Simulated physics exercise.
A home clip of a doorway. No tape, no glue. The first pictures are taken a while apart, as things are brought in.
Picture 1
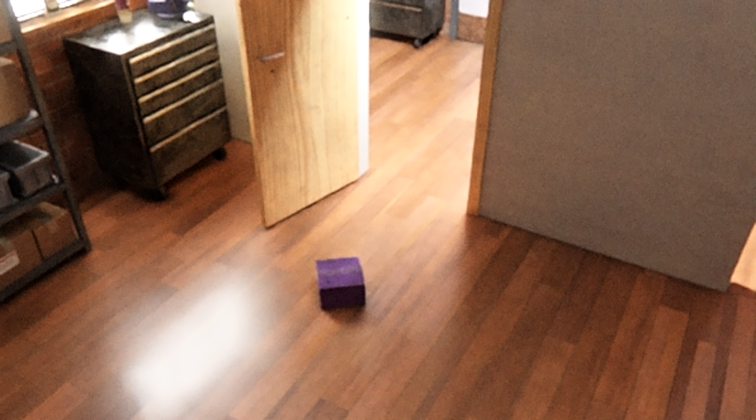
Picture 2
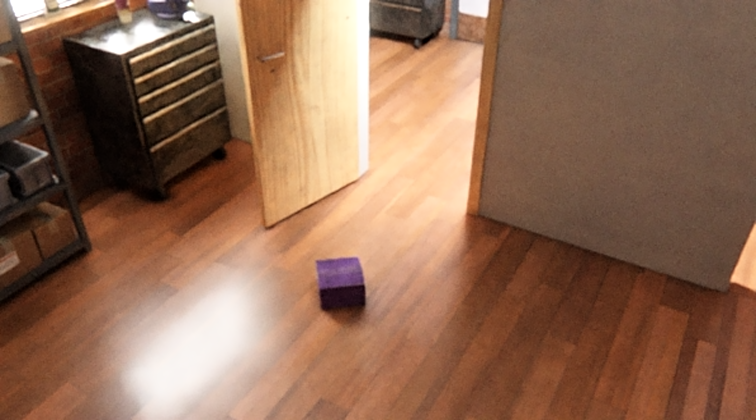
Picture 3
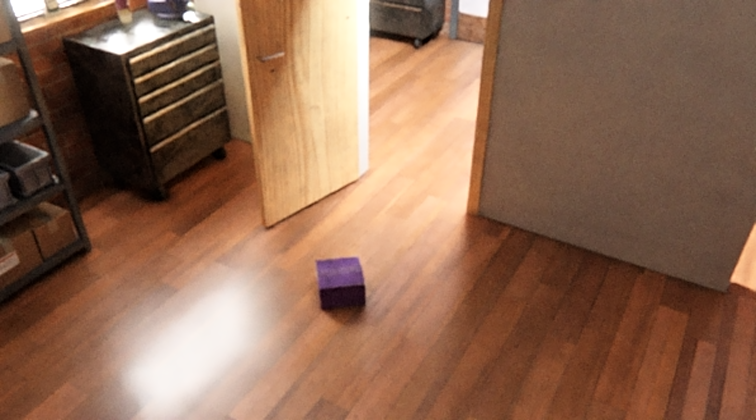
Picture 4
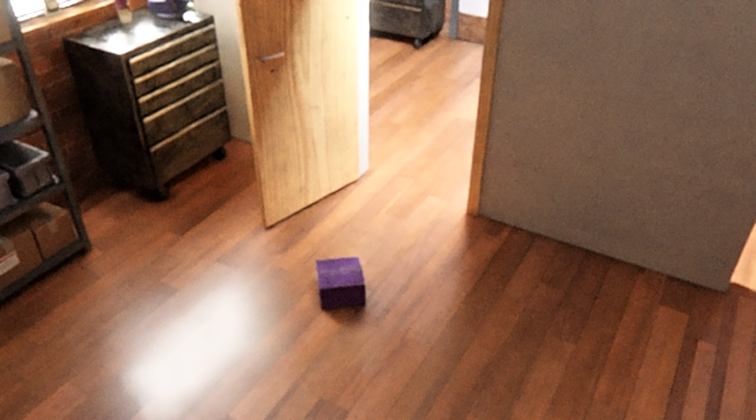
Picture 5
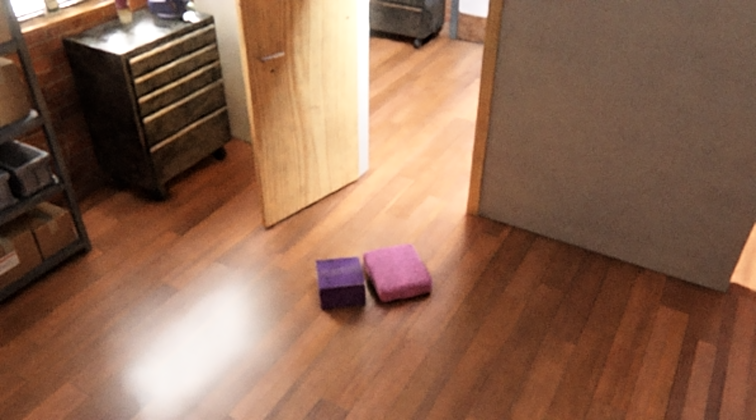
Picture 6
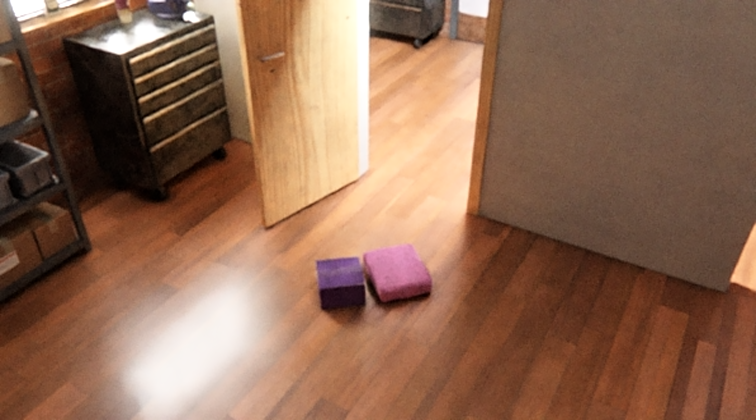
Nothing is seen travelling, but a pink cushion newly appears on the wooden floor, just right of a purple box, late in the clip. The fixed, raised view looks down into a room where a wooden door stands wide open, with a dark drawer cabinet and shelving at left and a grey wall at right. The door, the box and the camera all stay still throughout.
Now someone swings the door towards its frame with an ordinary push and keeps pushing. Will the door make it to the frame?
As it turns out, it closes.
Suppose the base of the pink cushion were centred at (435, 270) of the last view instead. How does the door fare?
Then it shuts.
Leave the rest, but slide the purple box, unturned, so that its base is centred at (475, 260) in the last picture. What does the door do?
Then it closes.
Then, 0.70 s on from there, door 67° open.
Then, 1.10 s on from there, door 28° open.
In the end, door 0° open; both unmoved. At the end, from the last picture's camera, pink cushion near (397, 272).
